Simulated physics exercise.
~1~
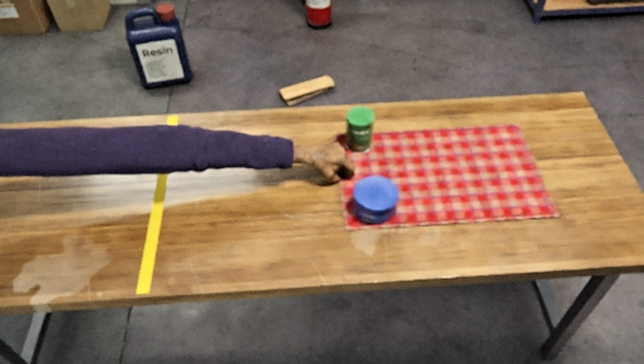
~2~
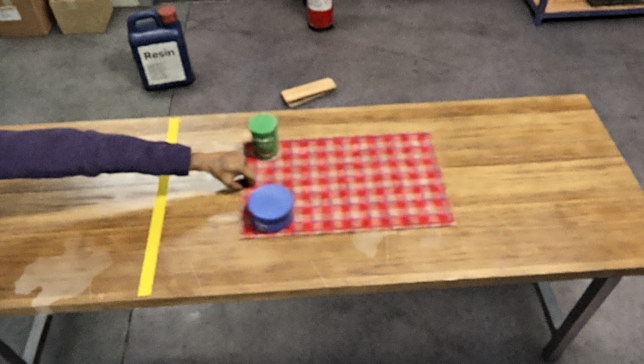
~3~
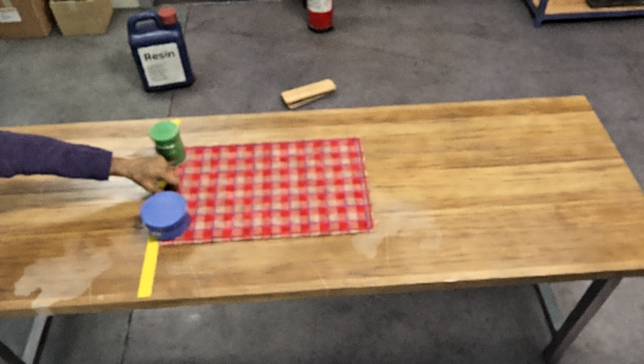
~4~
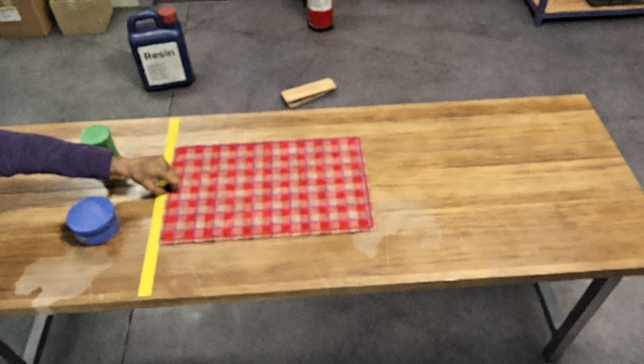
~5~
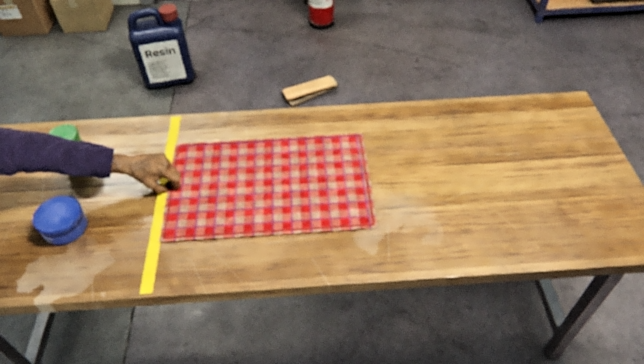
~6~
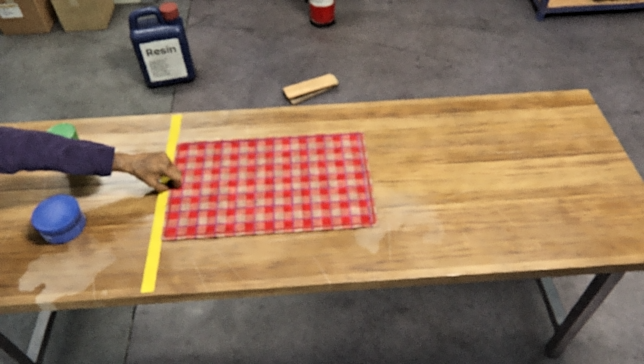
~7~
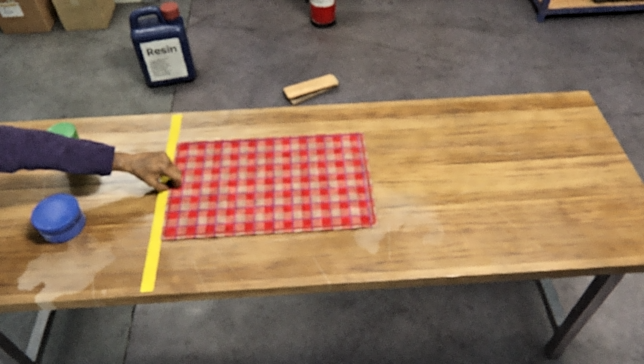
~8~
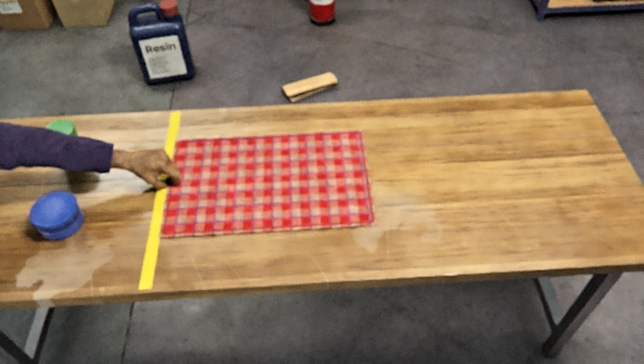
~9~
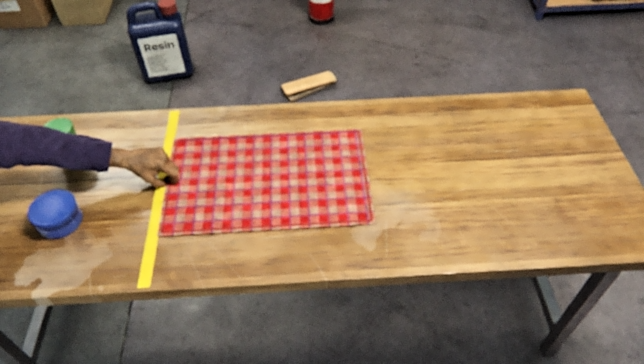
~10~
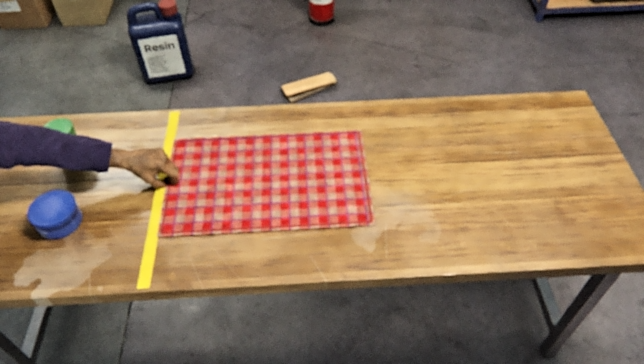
A hand in a dark purple sleeve drags a red checked cloth leftward along a wooden table, seen from above and in front by a slightly swaying camera. A blue tub rides near the cloth's left edge, with an upright green tin behind it, while a dark bottle labelled Resin and a small wooden piece sit on the floor beyond. The cloth stops abruptly with its edge at a yellow strip of tape. The tub and tin keep sliding left, off the cloth and past the tape. Both come to rest near the table's left side, the tin still upright and partly hidden behind the arm, as the hand stays at the cloth's edge.
